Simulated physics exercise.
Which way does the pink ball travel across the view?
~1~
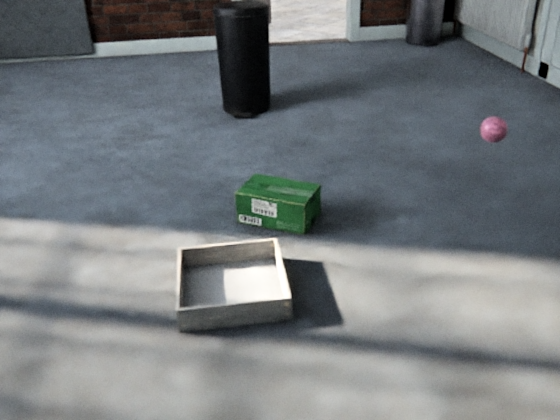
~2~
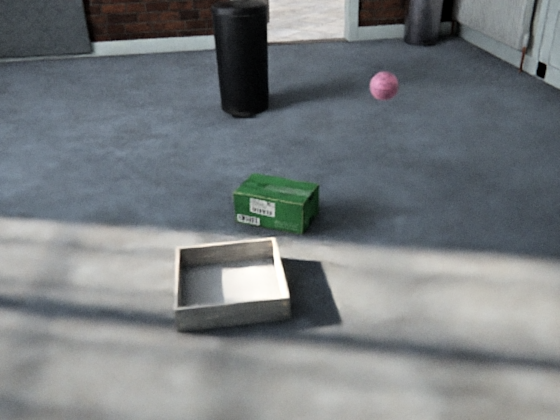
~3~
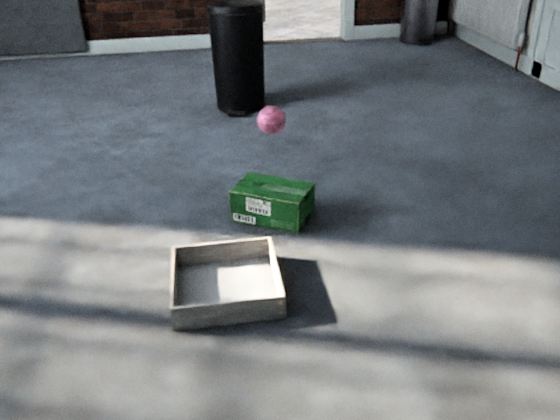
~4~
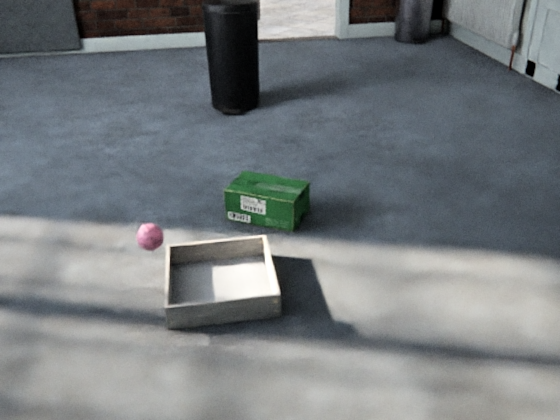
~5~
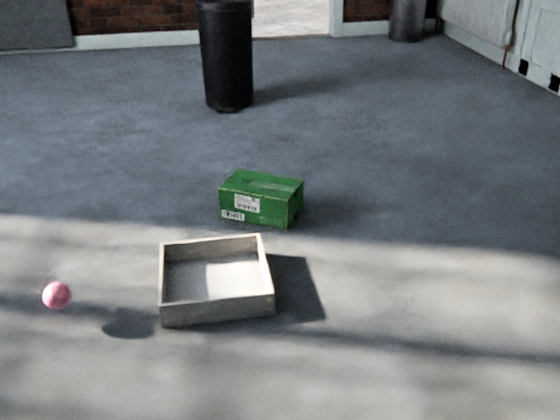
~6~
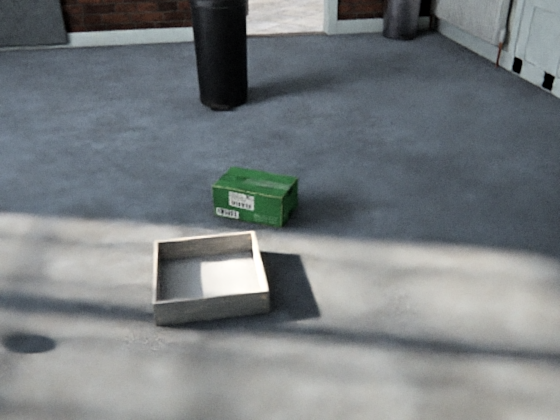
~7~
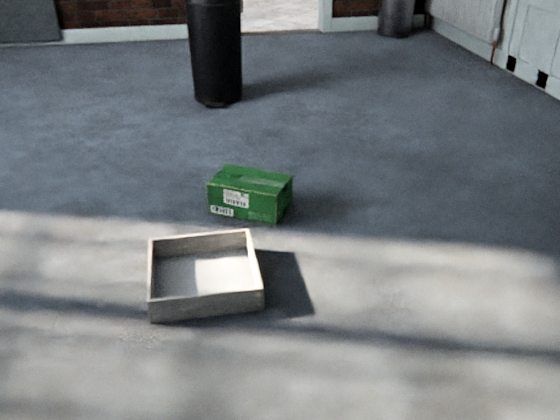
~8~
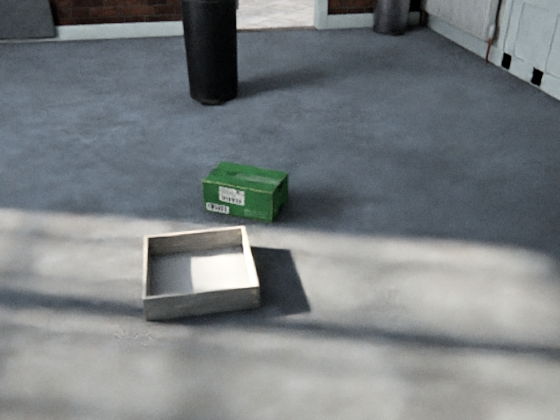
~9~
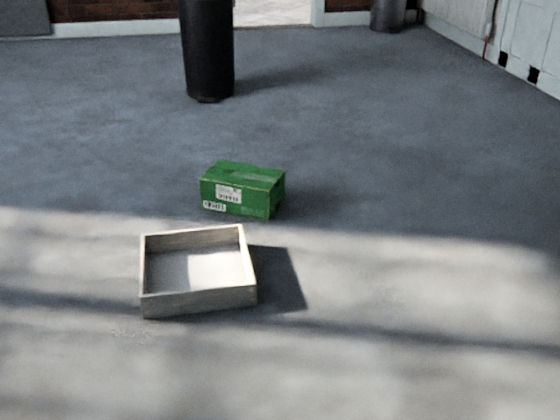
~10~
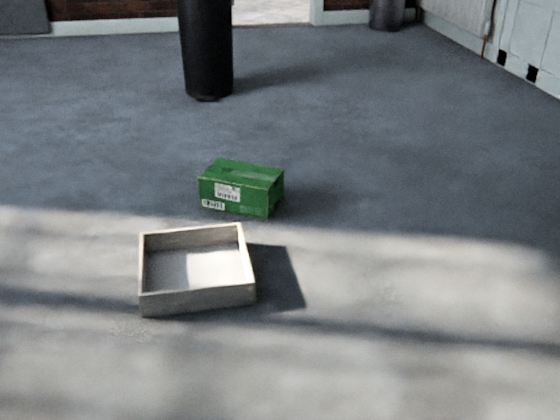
The pink ball travels to the left, dropping as it passes the open box.
